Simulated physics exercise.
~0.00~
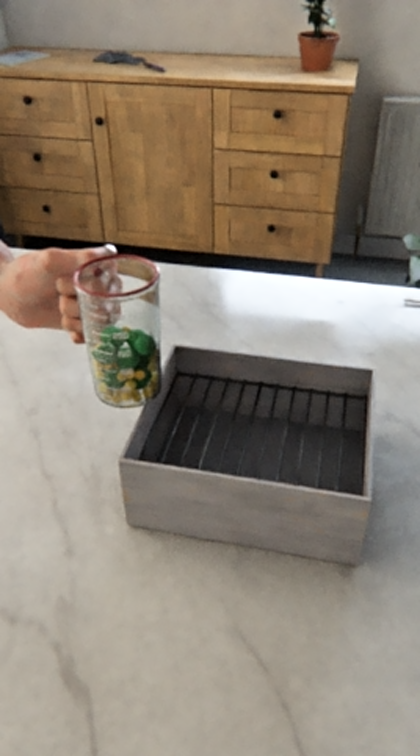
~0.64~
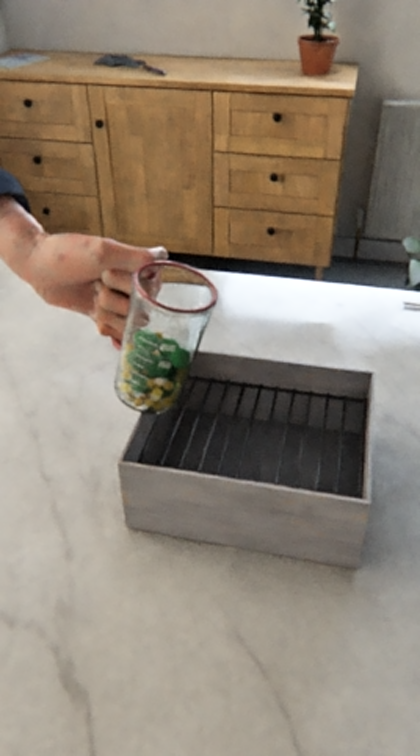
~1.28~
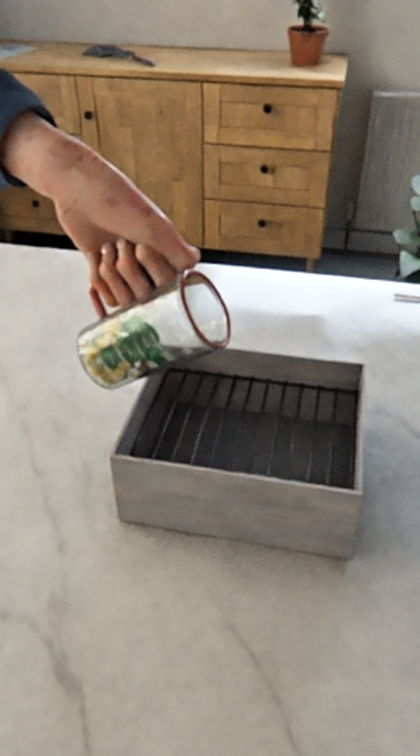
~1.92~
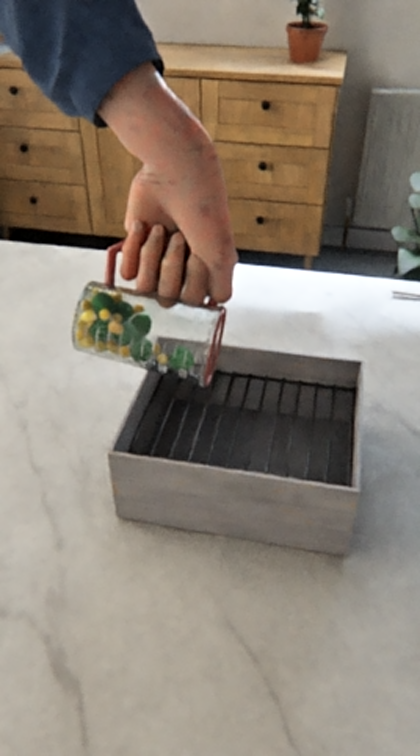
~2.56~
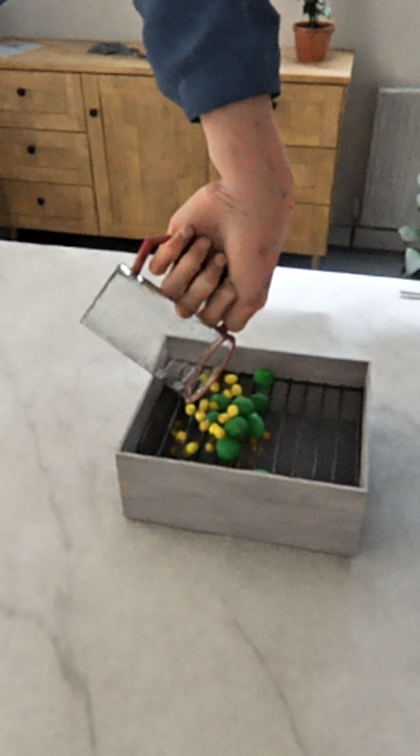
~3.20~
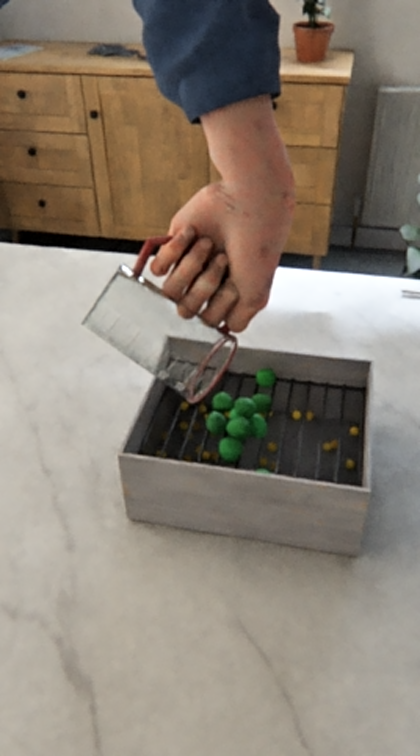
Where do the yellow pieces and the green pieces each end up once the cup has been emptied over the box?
The yellow pieces end up below the wires in the box, while the green pieces are caught on top of them.
